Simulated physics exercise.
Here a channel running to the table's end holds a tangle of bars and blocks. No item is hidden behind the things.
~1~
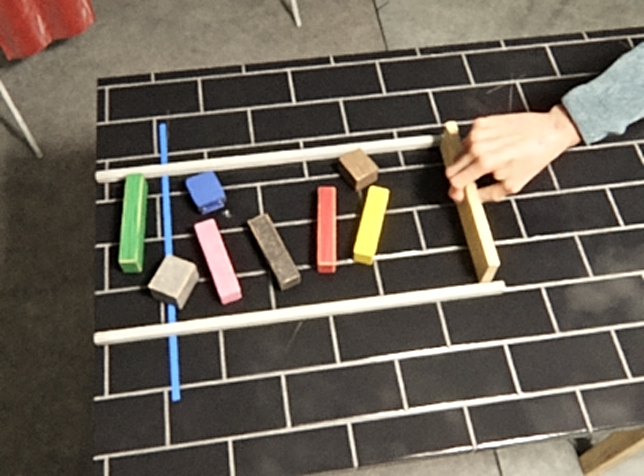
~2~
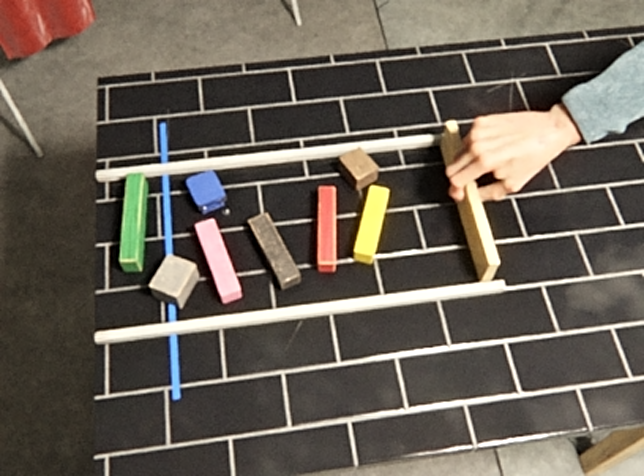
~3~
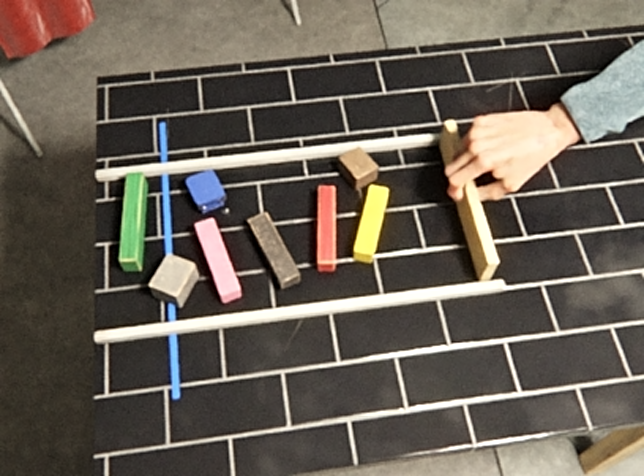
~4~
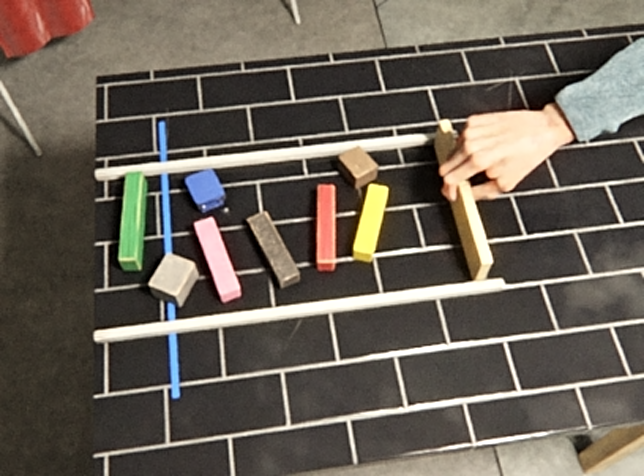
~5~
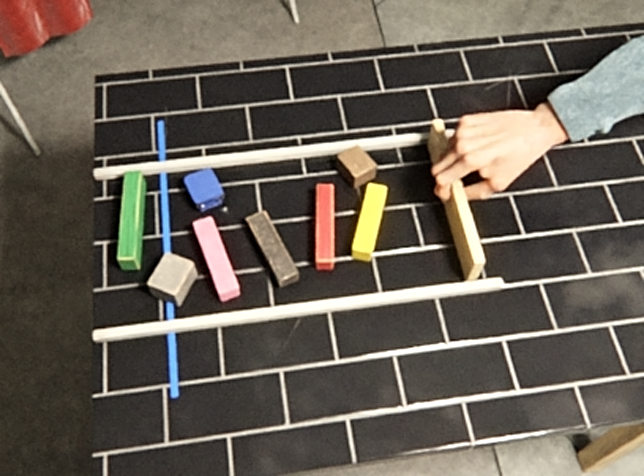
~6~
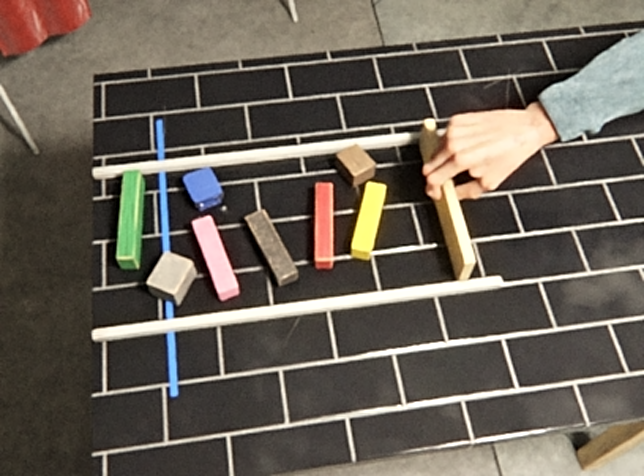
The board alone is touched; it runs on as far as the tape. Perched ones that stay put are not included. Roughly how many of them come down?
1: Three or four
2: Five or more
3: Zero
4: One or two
(4) One or two.
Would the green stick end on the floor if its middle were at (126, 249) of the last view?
Placed there, it goes off the edge.
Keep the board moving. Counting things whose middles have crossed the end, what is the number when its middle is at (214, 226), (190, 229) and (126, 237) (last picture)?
0; 0; 5.
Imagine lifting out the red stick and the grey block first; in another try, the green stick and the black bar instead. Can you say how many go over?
0 in the first try, 0 in the second.
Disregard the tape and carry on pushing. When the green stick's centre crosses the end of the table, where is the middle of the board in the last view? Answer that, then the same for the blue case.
Around (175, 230) first and around (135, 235) second.
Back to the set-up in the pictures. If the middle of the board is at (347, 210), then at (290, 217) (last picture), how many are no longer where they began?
I count 3 first and 4 after.
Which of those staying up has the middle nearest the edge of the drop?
Answer - the pink bar.
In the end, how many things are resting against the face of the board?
Result: 2 in all.
A little later, none off yet; green stick at rest near (131, 218); grey block at rest near (172, 278); blue case at rest near (203, 190).
Next, none off yet; green stick moving near (126, 219); grey block shifted about its own width near (119, 291); blue case shifted about its own width near (162, 193).
When it is over, the number that fall off is one or two; down, grey block and green stick.
